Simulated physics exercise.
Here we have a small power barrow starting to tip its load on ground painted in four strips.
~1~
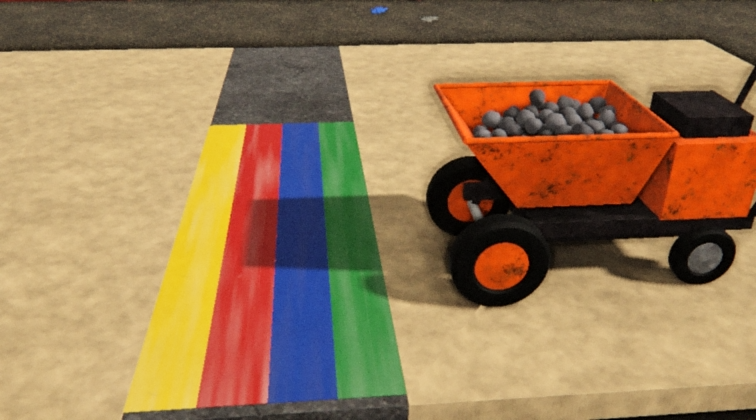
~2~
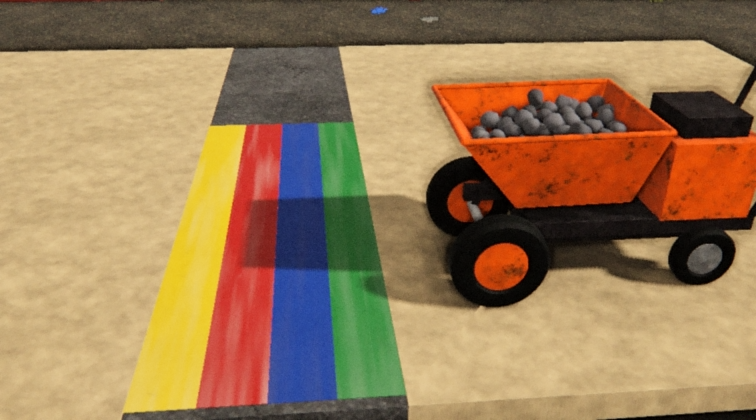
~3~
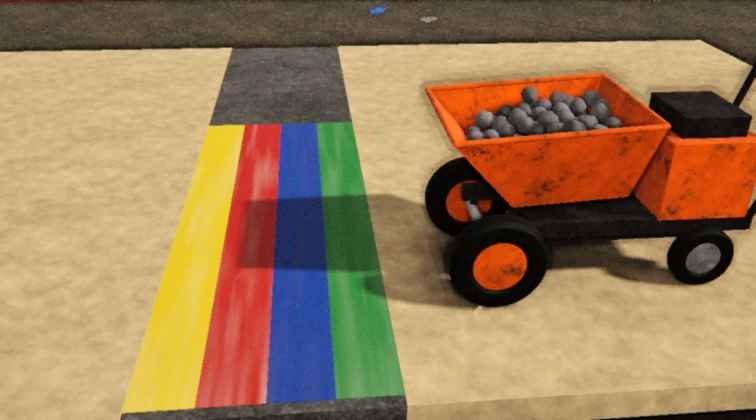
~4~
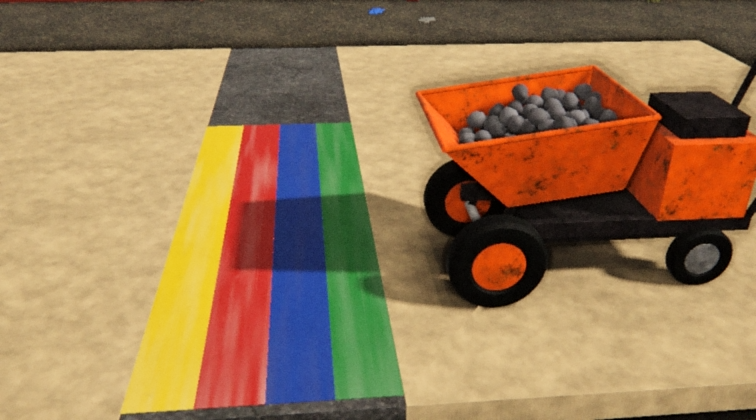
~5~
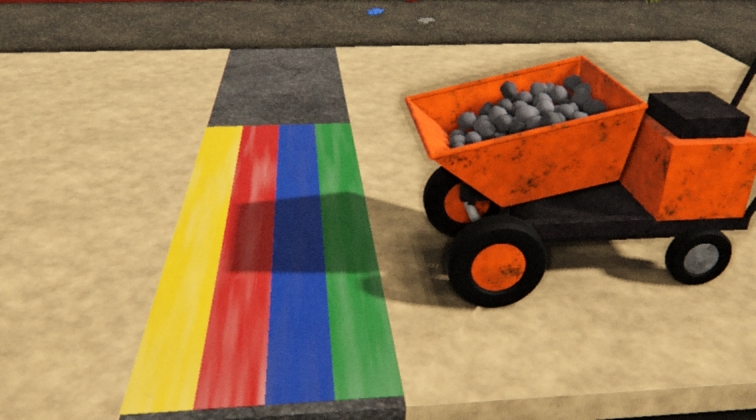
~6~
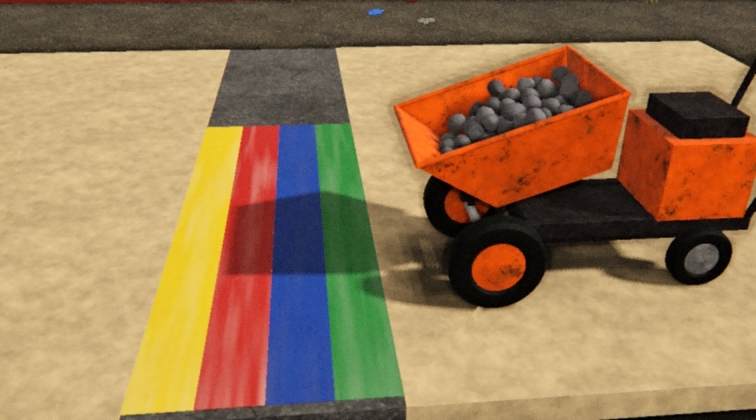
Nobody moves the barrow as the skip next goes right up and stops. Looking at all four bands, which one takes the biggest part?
That would be the blue band.
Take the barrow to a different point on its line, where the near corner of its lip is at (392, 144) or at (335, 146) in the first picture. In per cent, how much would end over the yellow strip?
Roughly 30 per cent at the first spot and 40 per cent at the second.
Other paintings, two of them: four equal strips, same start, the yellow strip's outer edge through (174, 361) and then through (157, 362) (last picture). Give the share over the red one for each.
Shares: Near 30 %; near 30 %.
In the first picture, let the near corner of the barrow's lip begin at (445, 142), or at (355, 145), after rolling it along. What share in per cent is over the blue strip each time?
The share would be near 40 percent, and then near 0 percent.
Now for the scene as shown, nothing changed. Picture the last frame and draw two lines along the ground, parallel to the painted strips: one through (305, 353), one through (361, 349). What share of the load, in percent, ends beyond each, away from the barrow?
About 60 % and 80 %.
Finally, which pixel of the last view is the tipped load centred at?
Somewhere around (280, 269) in the final view.
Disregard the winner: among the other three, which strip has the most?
That would be that red strip, in second.
Just after the last frame, skip tipped steeply; every one in the skip.
A moment on, skip tipped right over; roughly two thirds in the skip; about a tenth over the green strip; roughly a third over the blue strip; just a few over the red strip.
Further on, skip tipped right over; about a tenth in the skip; about a tenth over the green strip; roughly a third over the blue strip; roughly a quarter over the red strip; about a tenth over the yellow strip; just a few off the paint.
When it is over, skip tipped right over; about a tenth in the skip; about a tenth over the green strip; roughly a third over the blue strip; roughly a quarter over the red strip; about a tenth over the yellow strip; just a few off the paint.
